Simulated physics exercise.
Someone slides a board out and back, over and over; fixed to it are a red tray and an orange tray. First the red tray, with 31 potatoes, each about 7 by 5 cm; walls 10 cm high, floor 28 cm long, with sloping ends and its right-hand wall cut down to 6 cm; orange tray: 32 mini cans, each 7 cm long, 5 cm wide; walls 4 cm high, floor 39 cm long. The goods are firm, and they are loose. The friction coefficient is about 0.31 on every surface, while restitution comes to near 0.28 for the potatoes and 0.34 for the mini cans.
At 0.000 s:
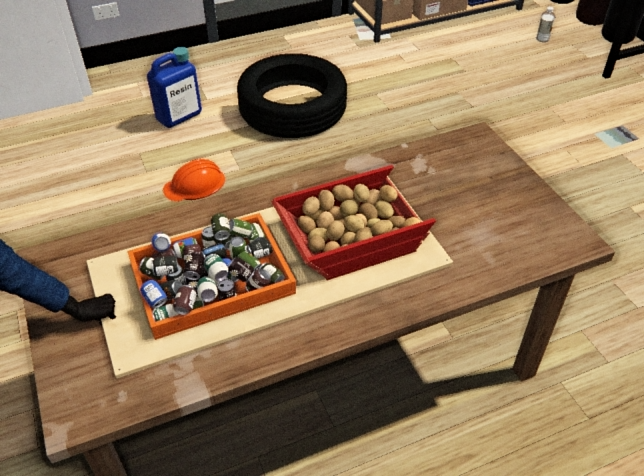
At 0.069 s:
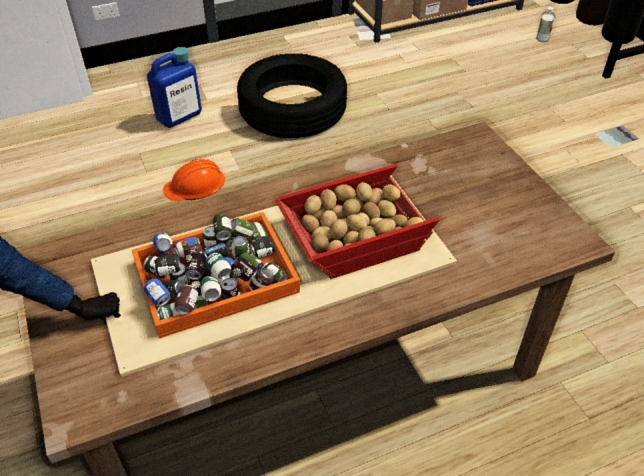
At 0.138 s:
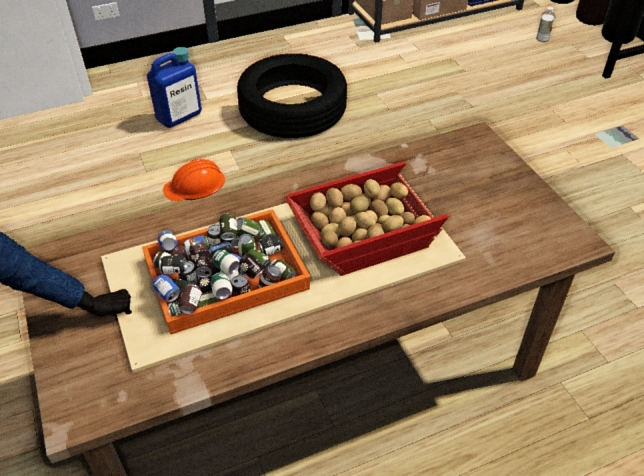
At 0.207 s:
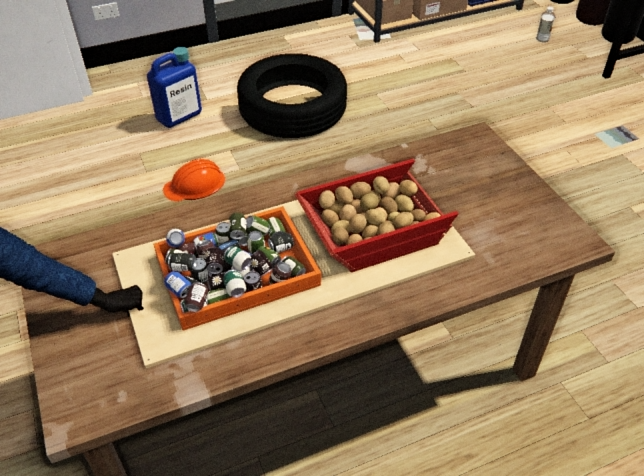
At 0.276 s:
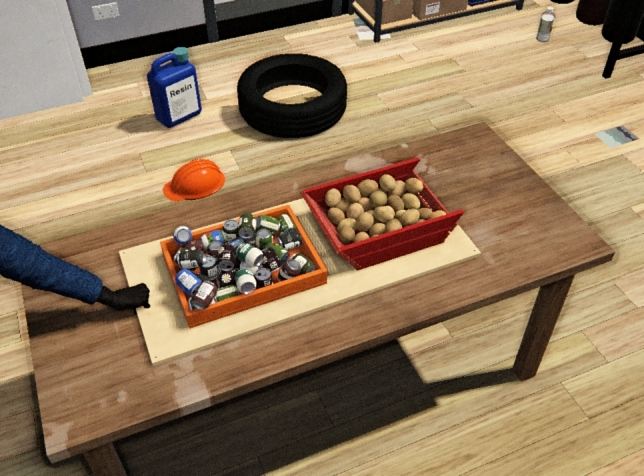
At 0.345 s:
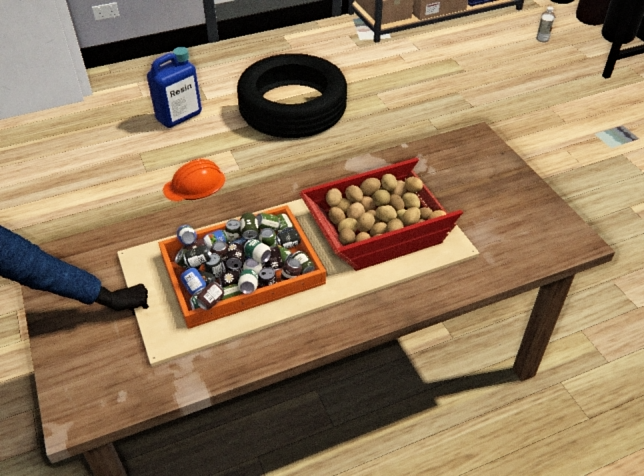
A wooden table stands on a pale plank floor, seen from above at an angle, with a blue jug, a black tyre and an orange hard hat beyond it. On a pale board sit an orange tray heaped with small cans, left, and a red tray of potatoes, right. A dark-gloved hand slides the board a short way rightward, then barely moves it, while the view stays still.
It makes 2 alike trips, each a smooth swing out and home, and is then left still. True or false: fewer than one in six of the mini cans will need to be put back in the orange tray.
True.
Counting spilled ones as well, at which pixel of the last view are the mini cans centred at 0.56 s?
(216, 267).
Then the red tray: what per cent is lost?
Red tray: 0%.
After 0.56 s, red tray 31 in, 0 out and orange tray 31 in, 1 out.
After 0.83 s, red tray 31 in, 0 out and orange tray 31 in, 1 out.
After 1.21 s, red tray 31 in, 0 out and orange tray 31 in, 1 out.
When it is over (at 1.70 s), red tray 31 in, 0 out and orange tray 30 in, 2 out. Asked share, 2 of 32, 6 per cent.
